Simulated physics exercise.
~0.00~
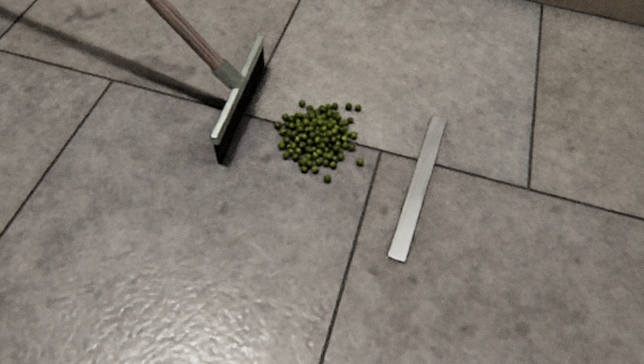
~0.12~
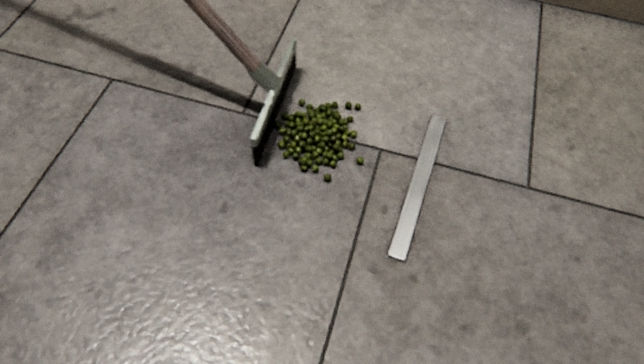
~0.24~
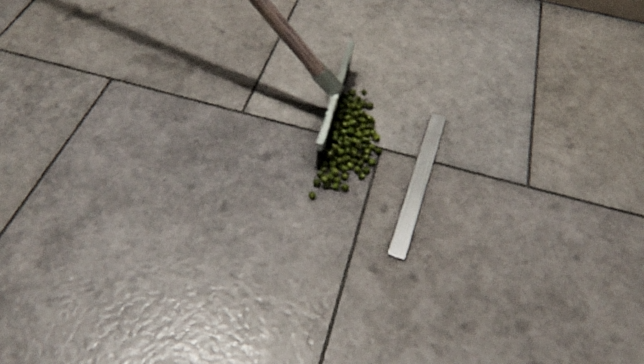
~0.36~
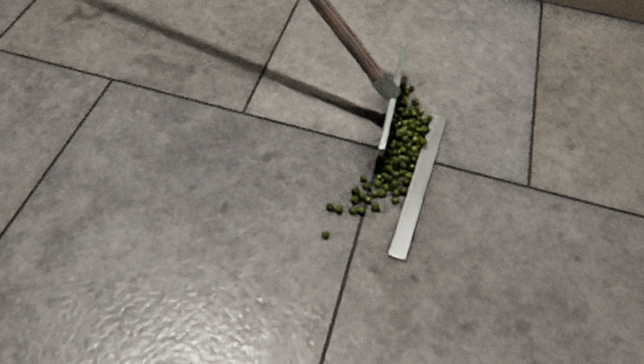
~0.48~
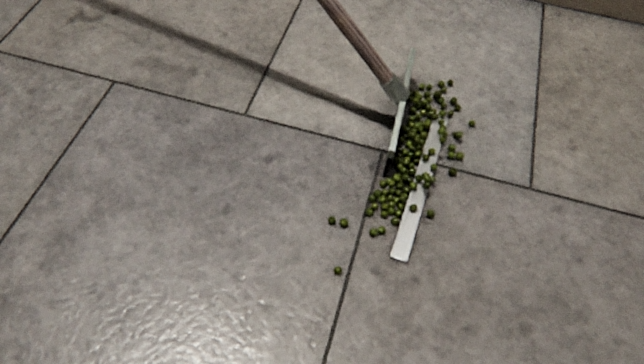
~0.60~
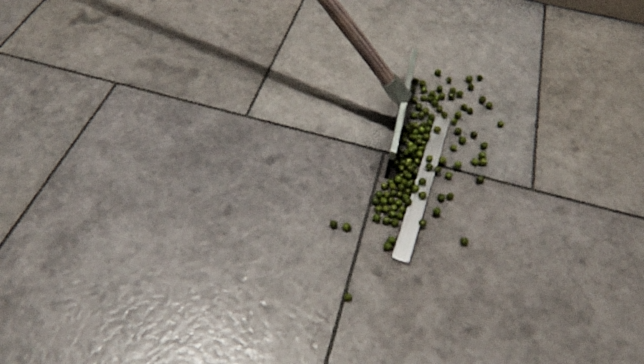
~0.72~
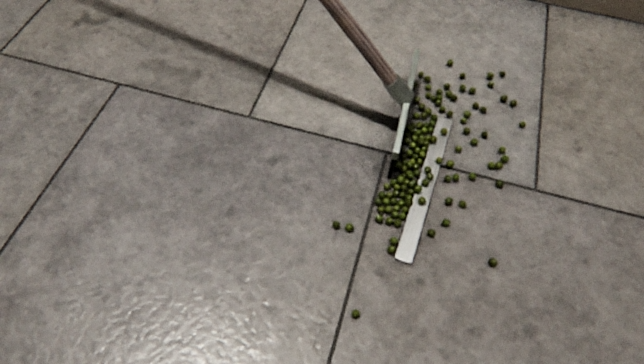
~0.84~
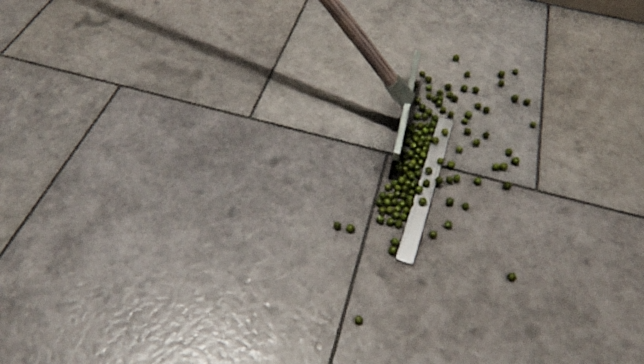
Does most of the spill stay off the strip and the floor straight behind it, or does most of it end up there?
Most of it stays off the strip and the floor straight behind it. Only a moderate share of the olives ends up there.
